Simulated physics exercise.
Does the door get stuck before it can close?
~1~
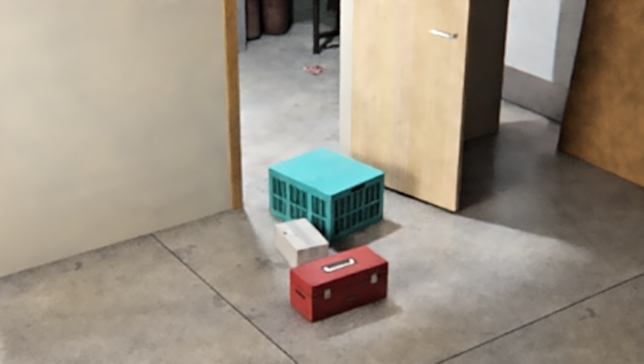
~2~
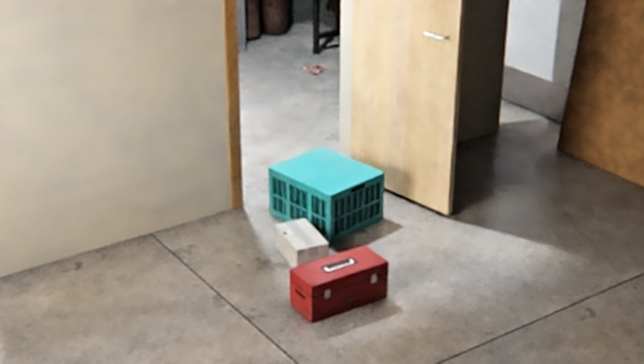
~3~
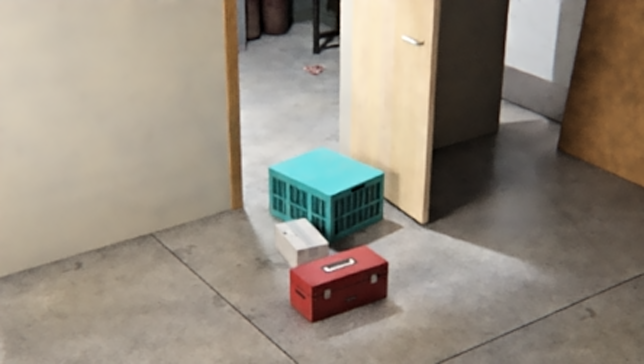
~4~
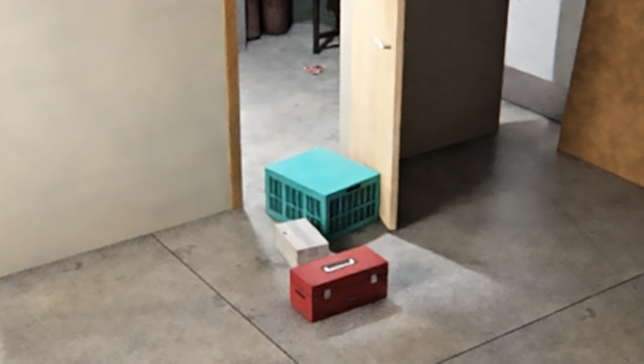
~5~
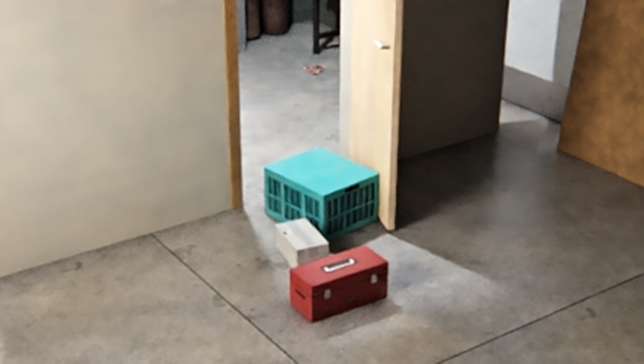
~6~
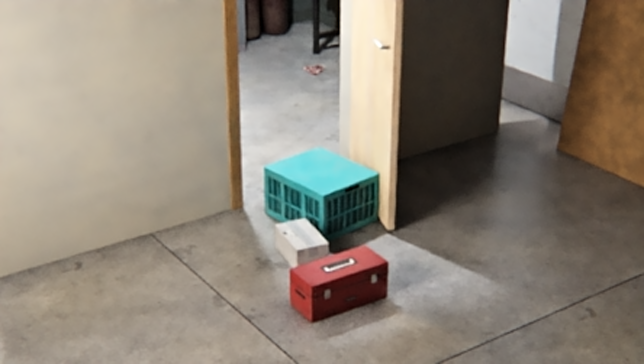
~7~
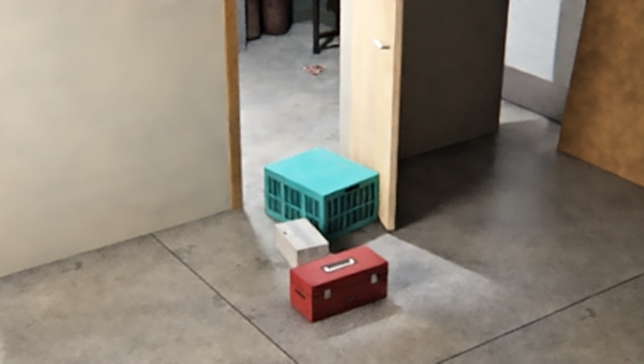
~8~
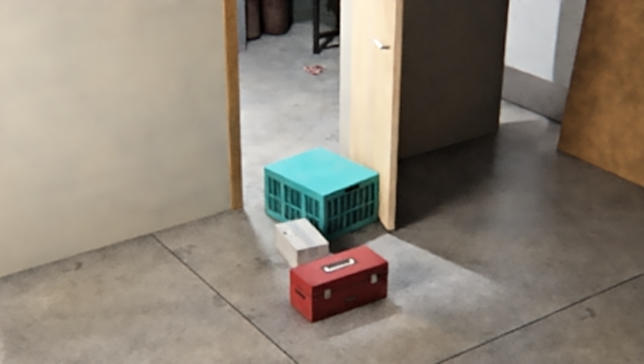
Yes, it swings partway, comes up against the teal crate and stays jammed there, still well open.
